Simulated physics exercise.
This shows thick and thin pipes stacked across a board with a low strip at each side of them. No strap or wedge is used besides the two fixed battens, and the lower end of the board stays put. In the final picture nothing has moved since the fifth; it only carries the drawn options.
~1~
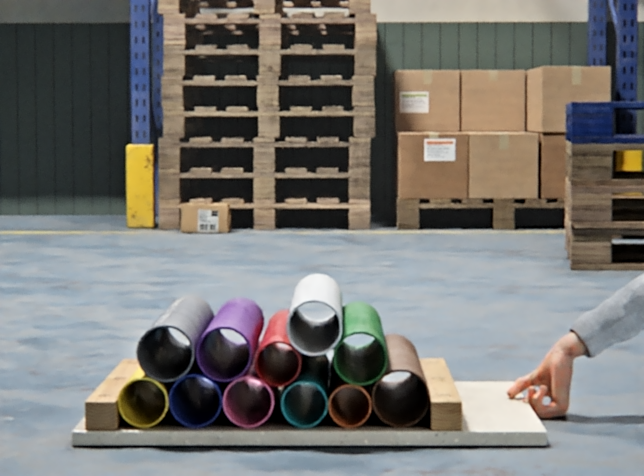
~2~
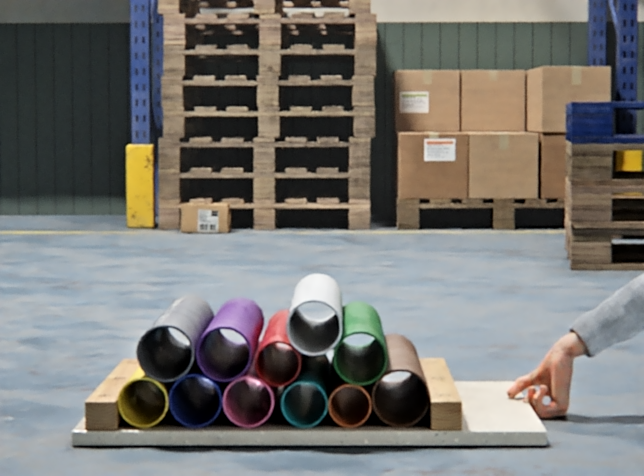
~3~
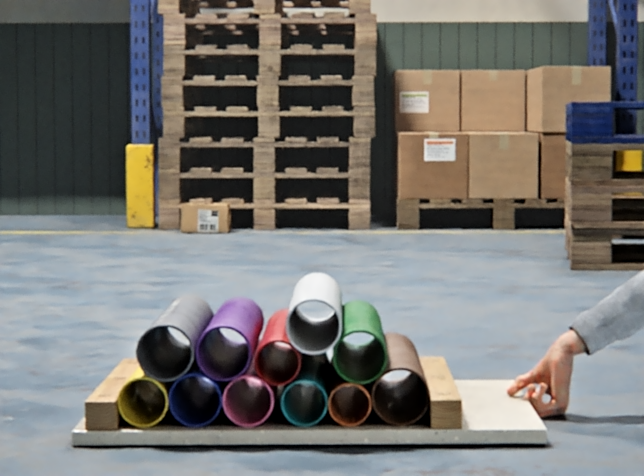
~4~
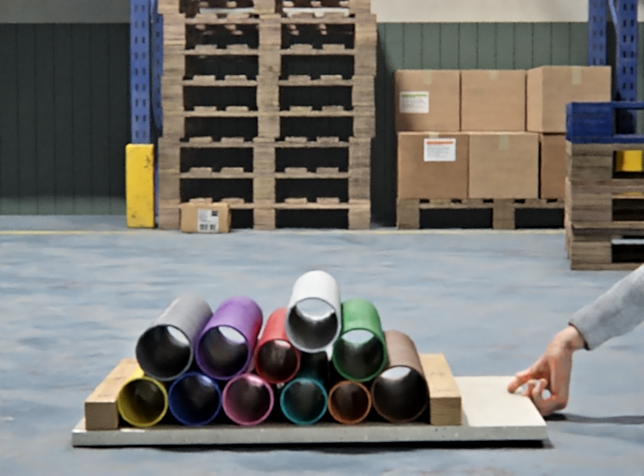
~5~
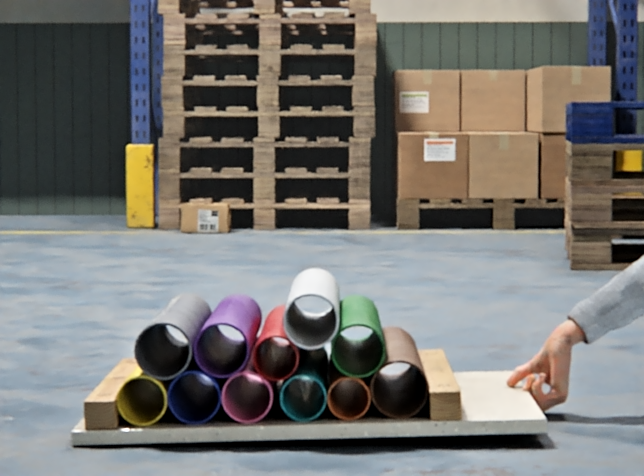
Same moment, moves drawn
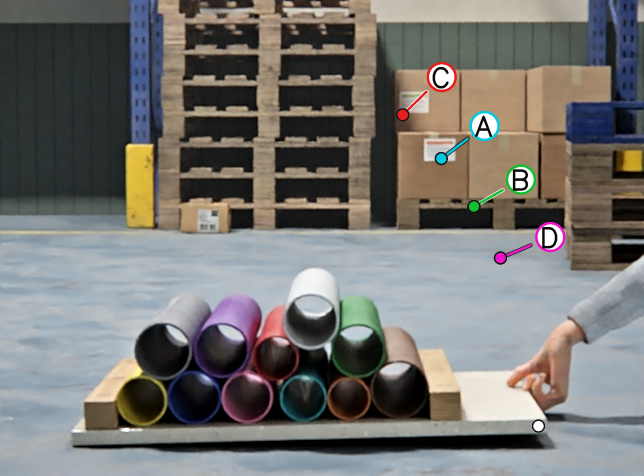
A hand slowly lifts the right end of a board stacked with colourful pipes slightly.
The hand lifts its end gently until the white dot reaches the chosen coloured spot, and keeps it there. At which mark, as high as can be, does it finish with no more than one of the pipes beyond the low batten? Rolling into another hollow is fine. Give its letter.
The highest mark that will do is D.
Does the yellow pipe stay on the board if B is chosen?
The yellow pipe: Yes.
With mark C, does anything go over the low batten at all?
At C: Yes.
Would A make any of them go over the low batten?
At A: Yes.
On the marked copy, A at (441, 159); B at (474, 206); C at (403, 115); D at (501, 258); the white dot at (539, 426).
Taking D. A third of the way, board at 15°.
Two thirds of the way, board at 23°.
When it is over, board at 23°, none over the low batten.
As for the rest, A five over the low batten; B five over the low batten; C five over the low batten.
